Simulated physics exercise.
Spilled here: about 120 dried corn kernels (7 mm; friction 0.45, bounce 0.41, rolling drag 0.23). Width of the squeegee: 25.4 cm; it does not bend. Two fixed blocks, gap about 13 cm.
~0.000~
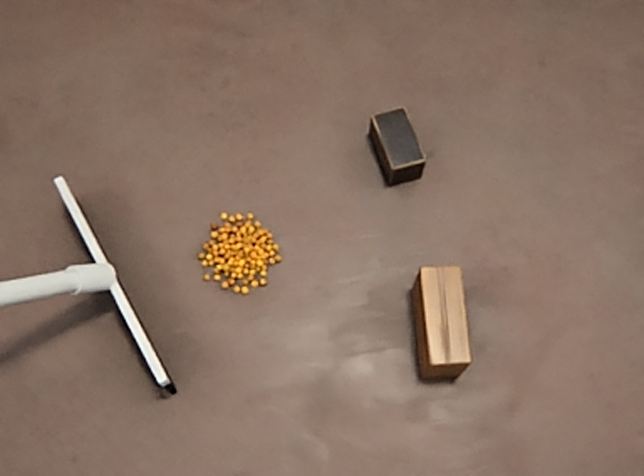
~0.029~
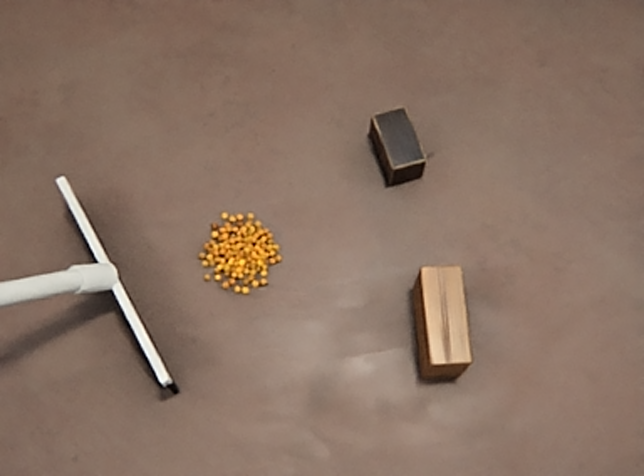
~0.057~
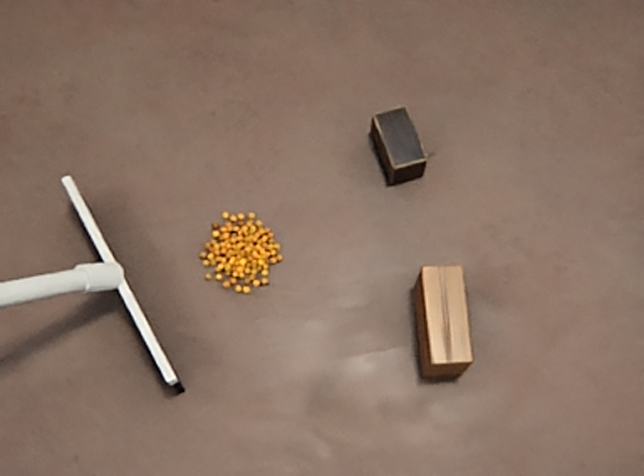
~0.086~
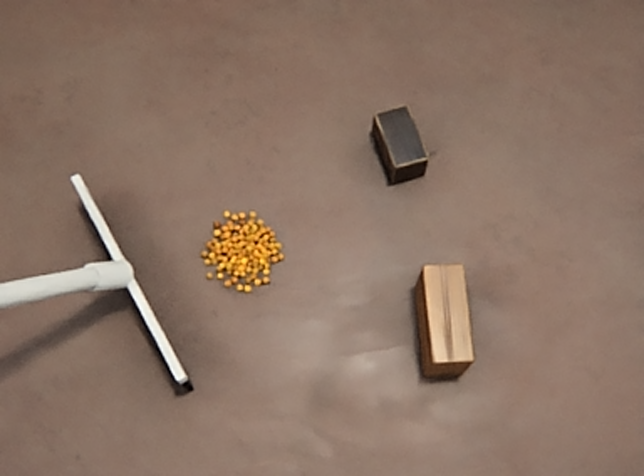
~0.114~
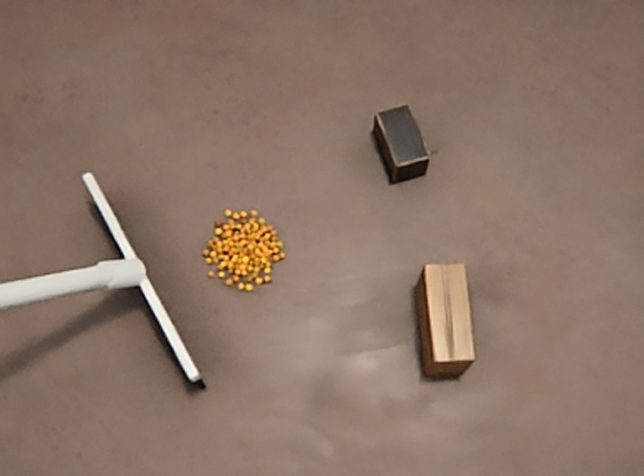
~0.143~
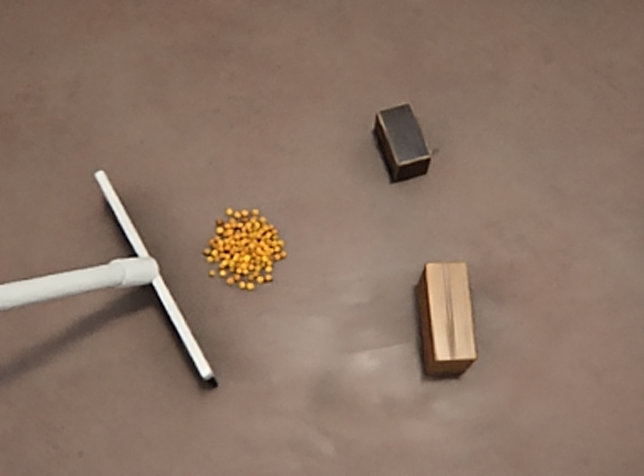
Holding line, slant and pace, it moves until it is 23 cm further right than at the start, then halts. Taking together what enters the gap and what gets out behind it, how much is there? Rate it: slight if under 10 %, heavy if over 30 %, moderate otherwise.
Slight.
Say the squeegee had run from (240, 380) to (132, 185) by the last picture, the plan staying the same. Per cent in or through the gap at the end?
Gap share: 0 in a hundred.
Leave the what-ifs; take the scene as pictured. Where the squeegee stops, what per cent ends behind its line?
Some 0 in a hundred.
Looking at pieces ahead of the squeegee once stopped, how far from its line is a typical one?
I'd say close to 2 cm ahead of the line.
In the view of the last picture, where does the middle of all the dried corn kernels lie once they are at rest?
I'd put it somewhere close to (333, 229).
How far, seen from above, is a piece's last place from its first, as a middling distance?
Estimate: Close to 10 cm.
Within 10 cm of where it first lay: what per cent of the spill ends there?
Roughly 45 %.
After 0.40 s, squeegee 14 cm from its start, spill 8 cm wide; held up before the blocks 100 %.
Then, at 0.66 s, squeegee 23 cm from its start, spill 12 cm wide; held up before the blocks 100 %.
Then, at 0.88 s, squeegee 23 cm from its start, spill 12 cm wide; held up before the blocks 100 %.
In the end, at 1.1 s, in or through the gap 0 %, round the near block 0 %, round the far block 0 %, held up before the blocks 100 %.
